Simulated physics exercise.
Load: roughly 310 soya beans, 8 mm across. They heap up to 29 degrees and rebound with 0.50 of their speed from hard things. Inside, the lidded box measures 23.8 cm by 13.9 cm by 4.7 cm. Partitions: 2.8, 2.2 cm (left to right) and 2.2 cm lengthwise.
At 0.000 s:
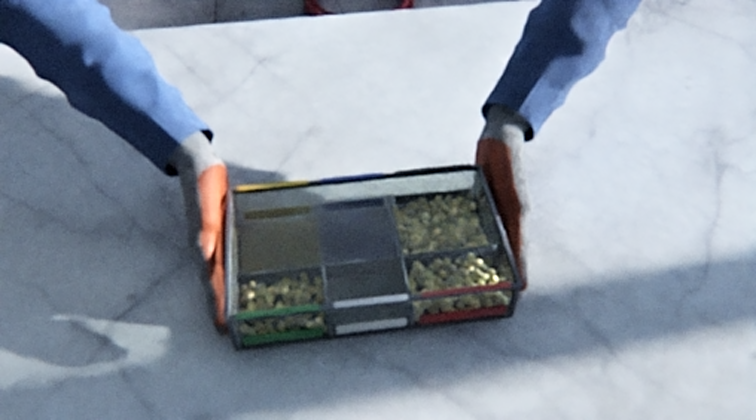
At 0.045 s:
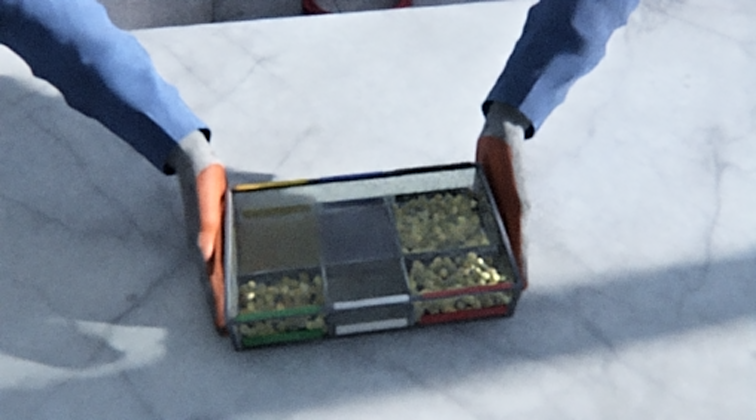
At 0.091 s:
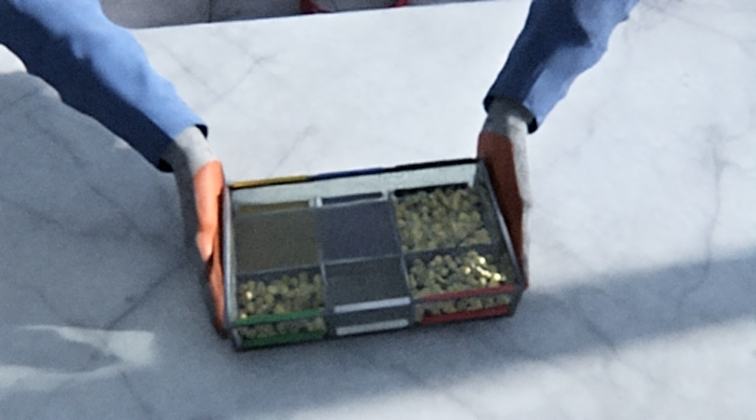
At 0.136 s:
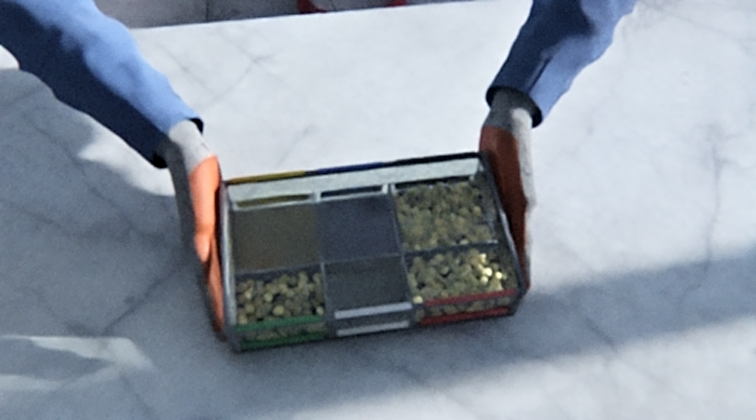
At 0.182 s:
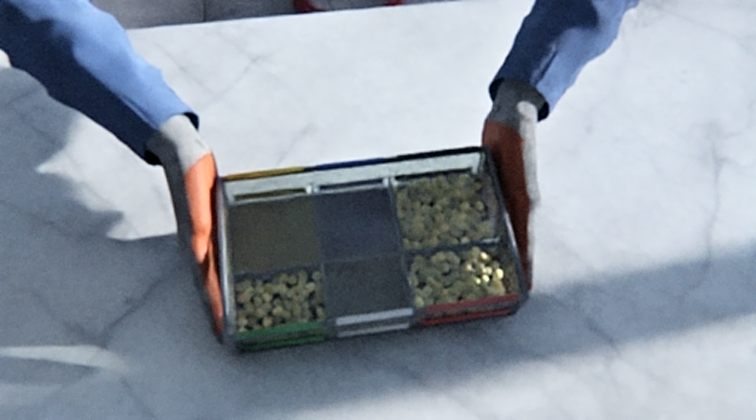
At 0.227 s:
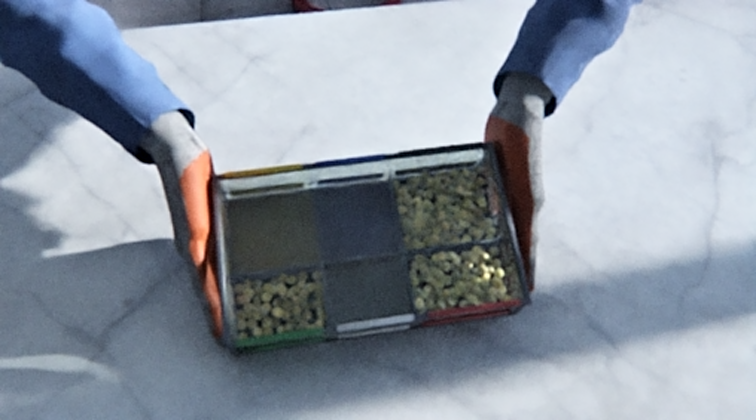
Two gloved hands in grey and orange, with blue sleeves, hold a clear lidded box by its ends above a pale, veined marble surface, seen from above. Pale beans fill the compartments at front left, front right and back right, with green and red strips along the front edge. The hands slowly tilt the box, its left front corner lowest, while the beans stay in their compartments and the view stays still.
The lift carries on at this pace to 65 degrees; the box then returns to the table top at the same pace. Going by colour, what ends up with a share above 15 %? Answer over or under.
Red compartment: Over; blue compartment: Under; green compartment: Over; yellow compartment: Under; white compartment: Under; black compartment: Over.
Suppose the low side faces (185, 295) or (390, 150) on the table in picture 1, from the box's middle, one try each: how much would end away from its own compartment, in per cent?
Some 20 and 5 per cent.
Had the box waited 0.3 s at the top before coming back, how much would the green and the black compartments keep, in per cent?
Green 25; black 35.
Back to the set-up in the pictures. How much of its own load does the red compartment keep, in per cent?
About 100 per cent.
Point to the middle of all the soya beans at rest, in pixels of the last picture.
Around (438, 287).
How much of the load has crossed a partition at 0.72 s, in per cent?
Some 5 per cent.
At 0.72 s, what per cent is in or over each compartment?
Red 35, blue 0, green 25, yellow 0, white 0, black 40.
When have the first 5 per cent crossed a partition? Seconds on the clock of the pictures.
At about 0.70 s.
After 0.72 s, tilt 63 degrees; red 35 %, green 25 %, black 40 %.
After 1.05 s, tilt 25 degrees; red 40 %, green 25 %, black 35 %.
Then, at 1.47 s, tilt 0 degrees; red 40 %, green 25 %, black 35 %.
At rest (1.8 s), red 40 %, blue 0 %, green 25 %, yellow 0 %, white 0 %, black 35 %.
